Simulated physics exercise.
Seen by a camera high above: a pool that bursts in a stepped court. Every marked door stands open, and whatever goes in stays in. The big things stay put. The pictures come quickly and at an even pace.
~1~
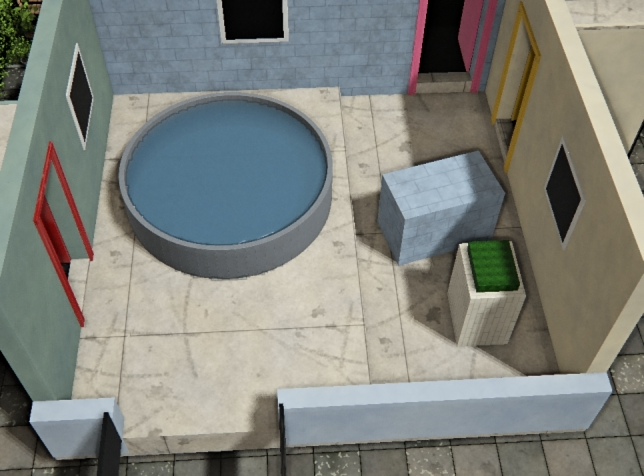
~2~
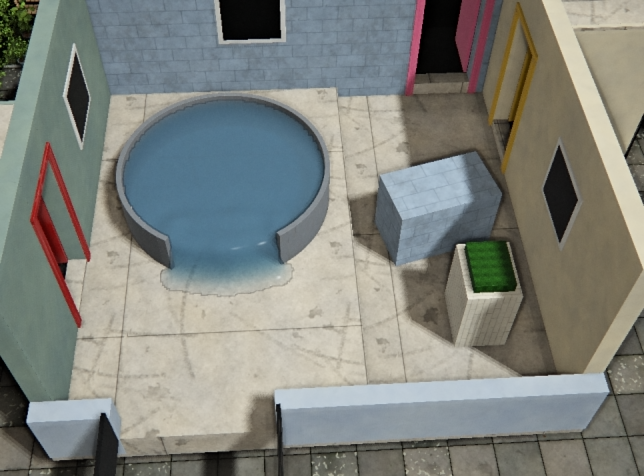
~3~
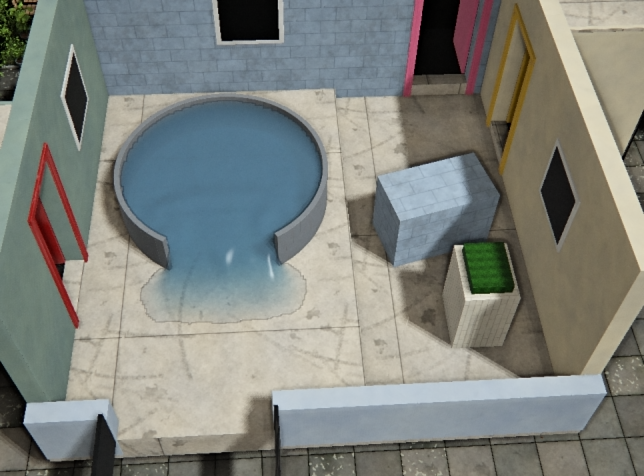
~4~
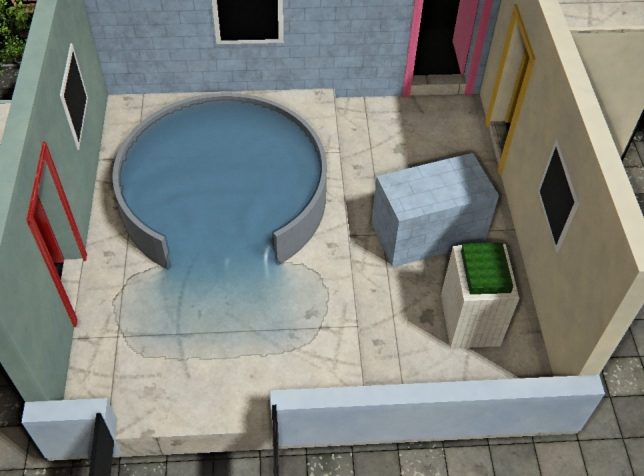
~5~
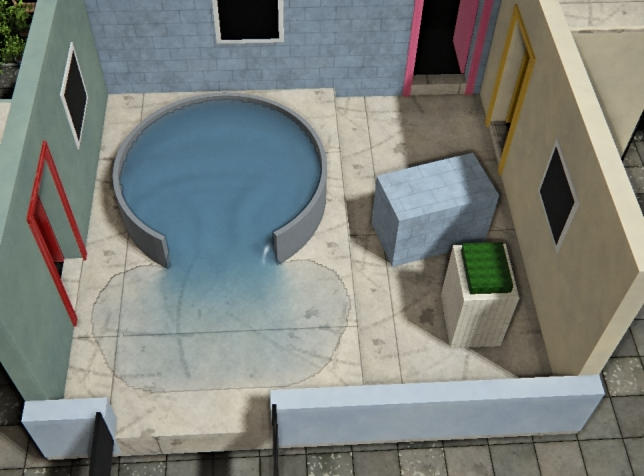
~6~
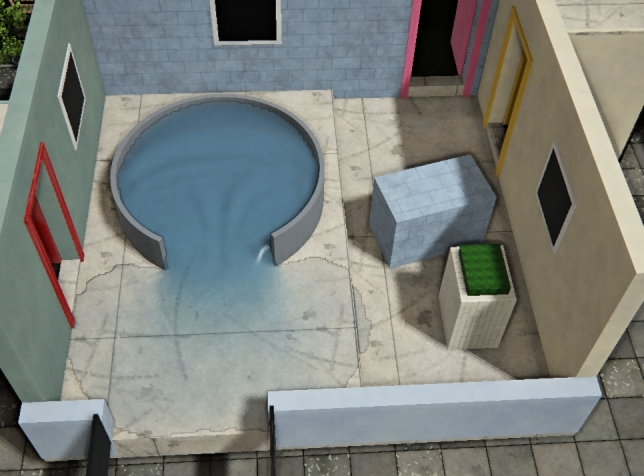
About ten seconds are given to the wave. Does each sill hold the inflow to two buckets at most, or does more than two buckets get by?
The red door keeps it to two at most; the yellow door keeps it to two at most; the pink door keeps it to two at most.
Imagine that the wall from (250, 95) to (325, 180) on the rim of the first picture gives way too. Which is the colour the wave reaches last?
The red door, I think.
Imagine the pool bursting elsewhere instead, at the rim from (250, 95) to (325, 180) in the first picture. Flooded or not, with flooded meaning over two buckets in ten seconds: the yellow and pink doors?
As I see it, the yellow door tops the mark and the pink door tops the mark.
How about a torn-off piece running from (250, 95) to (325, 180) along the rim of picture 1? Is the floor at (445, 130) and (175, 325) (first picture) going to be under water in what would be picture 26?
The first spot is swamped, the second spared.
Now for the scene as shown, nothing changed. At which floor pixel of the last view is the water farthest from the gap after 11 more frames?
Somewhere near (544, 407).
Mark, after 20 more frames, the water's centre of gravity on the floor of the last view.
The spot I would choose is (247, 255).
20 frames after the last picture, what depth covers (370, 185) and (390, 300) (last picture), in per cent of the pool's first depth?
Roughly 0 in a hundred, then 2 in a hundred.
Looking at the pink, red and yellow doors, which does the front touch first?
That would be the one in red.
A moment on, water covers 30 % of the floor; the red door wet at the sill, nothing in, the yellow door not reached, the pink door not reached.
Next, water covers 35 % of the floor; the red door wet at the sill, nothing in, the yellow door not reached, the pink door not reached.
Then, water covers 50 % of the floor; the red door wet at the sill, nothing in, the yellow door not reached, the pink door not reached.
Later, water covers 70 % of the floor; the red door wet at the sill, nothing in, the yellow door wet at the sill, nothing in, the pink door wet at the sill, nothing in.
In the end, water covers 90 % of the floor; the red door wet at the sill, nothing in, the yellow door wet at the sill, nothing in, the pink door wet at the sill, nothing in.
